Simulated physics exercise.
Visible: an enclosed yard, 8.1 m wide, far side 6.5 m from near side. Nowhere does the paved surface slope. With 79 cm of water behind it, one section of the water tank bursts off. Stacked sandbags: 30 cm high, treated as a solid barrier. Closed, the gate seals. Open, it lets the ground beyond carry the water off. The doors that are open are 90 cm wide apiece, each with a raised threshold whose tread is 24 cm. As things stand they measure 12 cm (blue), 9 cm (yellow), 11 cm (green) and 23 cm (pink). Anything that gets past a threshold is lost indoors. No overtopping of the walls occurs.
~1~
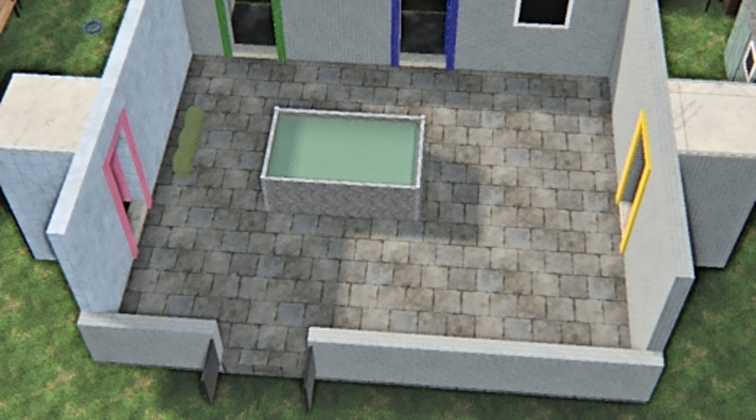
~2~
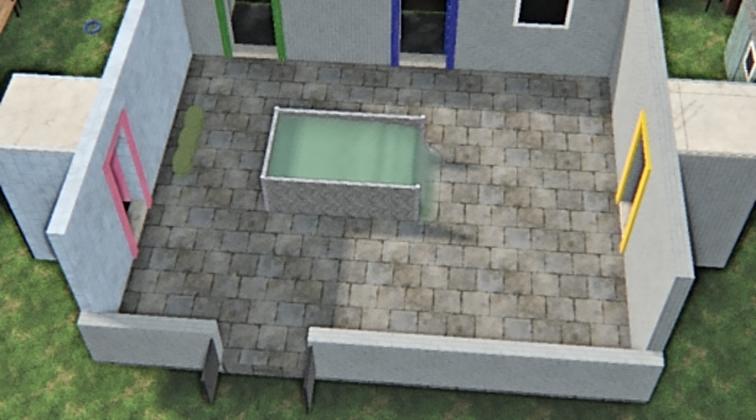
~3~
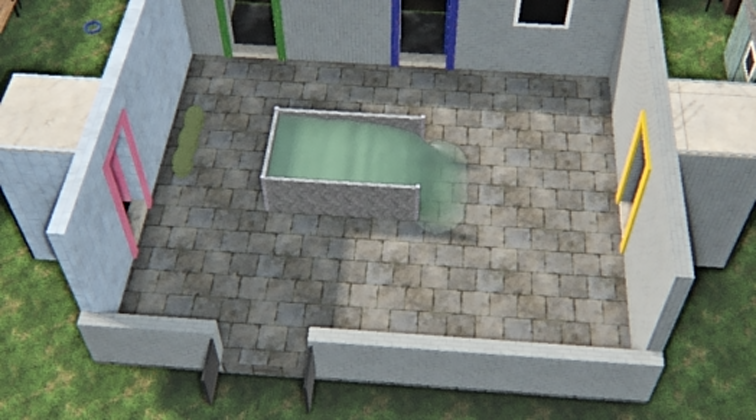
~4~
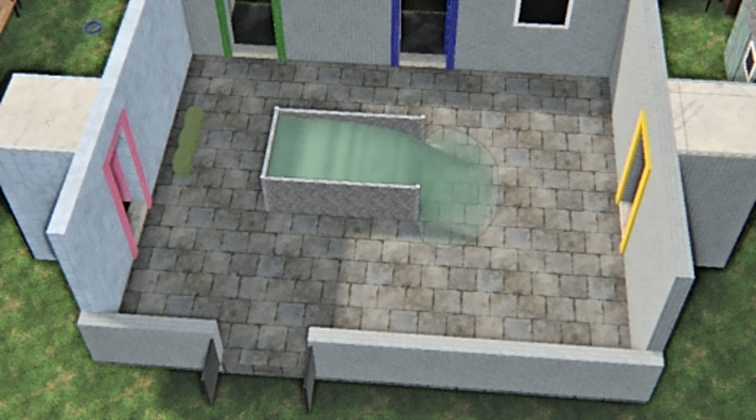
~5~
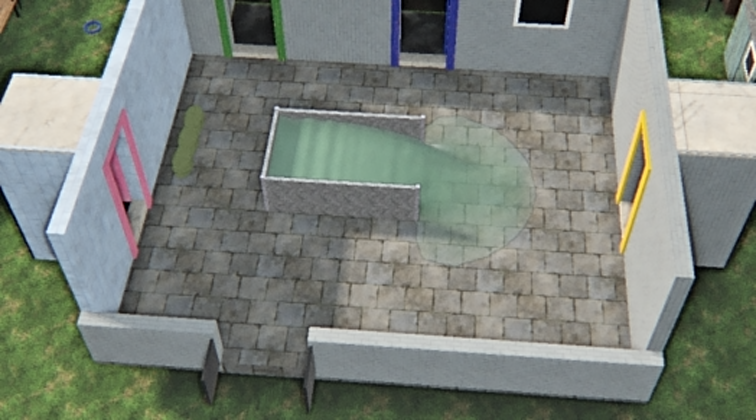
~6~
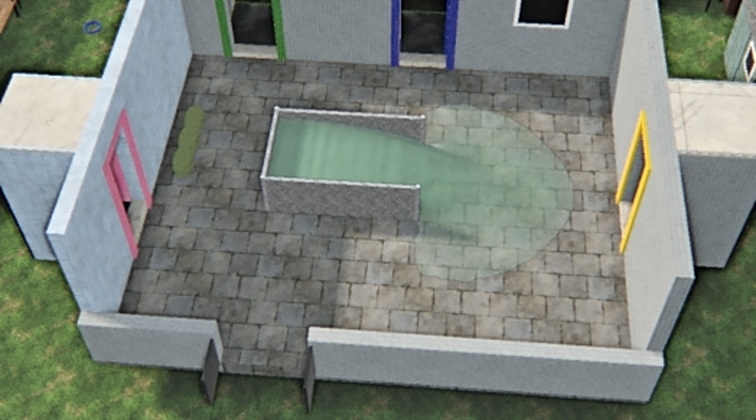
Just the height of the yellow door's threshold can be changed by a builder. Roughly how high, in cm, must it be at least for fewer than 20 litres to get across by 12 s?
Roughly 28 cm is just enough.
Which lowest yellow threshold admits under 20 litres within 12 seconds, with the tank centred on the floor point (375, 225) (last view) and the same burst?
With that change, some 33 centimetres.
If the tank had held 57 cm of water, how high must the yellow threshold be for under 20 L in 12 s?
19 cm.
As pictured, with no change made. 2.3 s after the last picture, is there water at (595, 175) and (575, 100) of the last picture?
Taking them in turn, they come out submerged and submerged.
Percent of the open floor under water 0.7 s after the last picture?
Wet: Close to 30 %.
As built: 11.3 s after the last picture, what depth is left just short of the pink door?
It comes to about 8.5 centimetres deep.
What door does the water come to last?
Last: Pink.
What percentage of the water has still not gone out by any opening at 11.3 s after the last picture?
Around 86 percent is still there.
Then, 0.7 s after the last picture water covers 30 % of the floor, deepest (34 cm) near (422, 198); 19 cm at the yellow door, 37 litres in over its 9 cm threshold.
Then, 2.3 s after the last picture water covers 35 % of the floor, deepest (35 cm) near (601, 83); 26 cm at the yellow door, 254 litres in over its 9 cm threshold.
Then, 11.3 s after the last picture water covers 95 % of the floor, deepest (10 cm) near (155, 304); 5 cm at the yellow door, 357 litres in over its 9 cm threshold.
At the yellow door as built, the water peaked near 31 cm, 1.5 s after the last picture.
Run again over the same 12 s with other heights there, 57 litres in over 23.5 cm, 4 litres over 32 cm. The limit of 20 litres is kept from about 28 cm up.
